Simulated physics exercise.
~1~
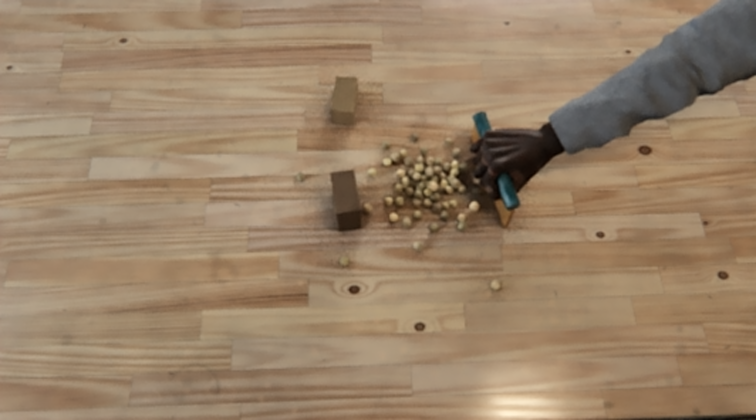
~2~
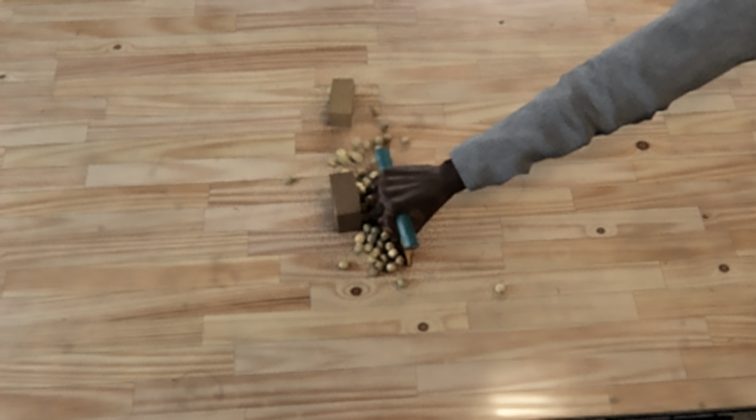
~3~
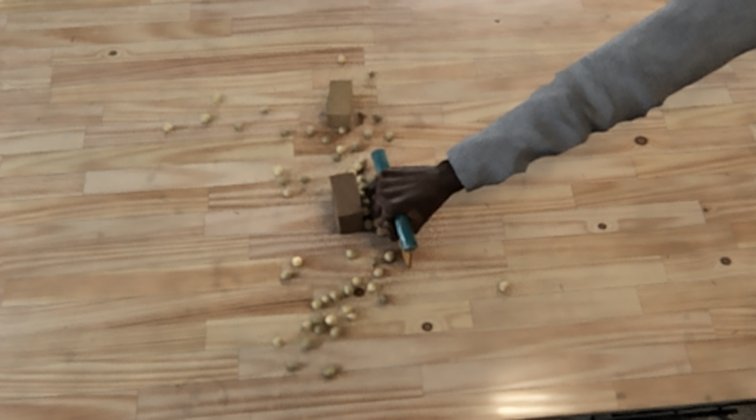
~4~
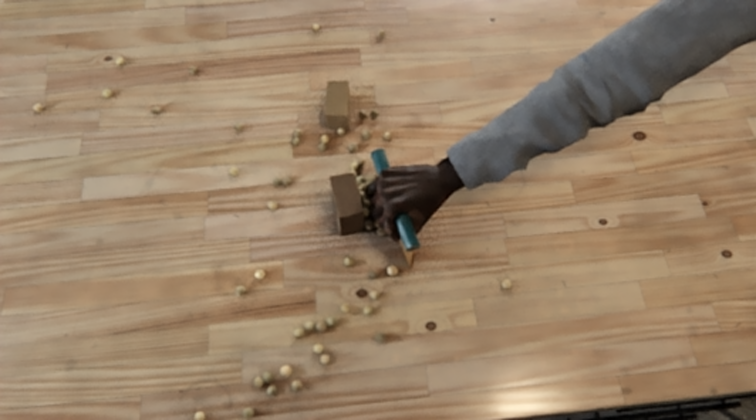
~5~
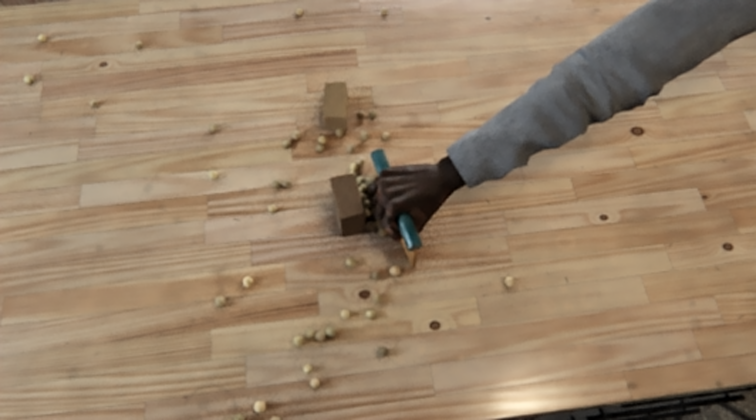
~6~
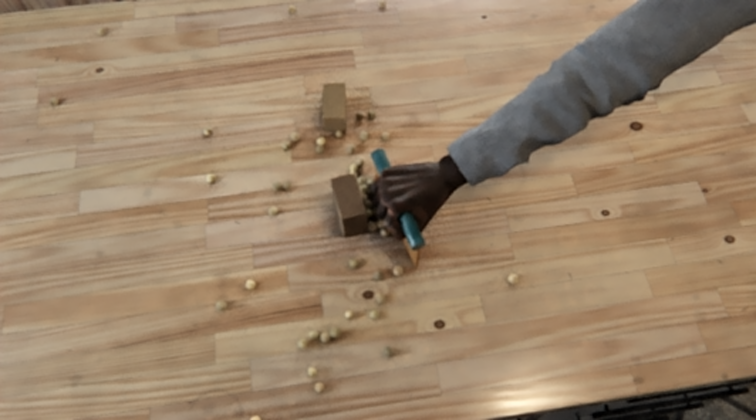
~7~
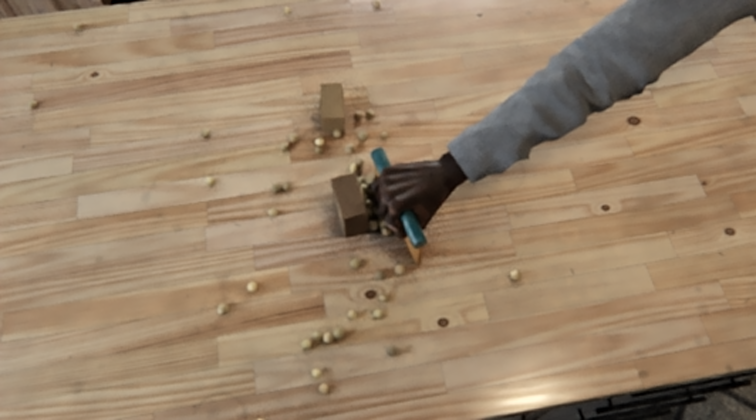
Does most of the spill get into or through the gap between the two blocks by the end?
No, only a modest share of the nuts ends up between the blocks or past them through the gap. Most go around the nearer block or stay held up in front of the blocks.
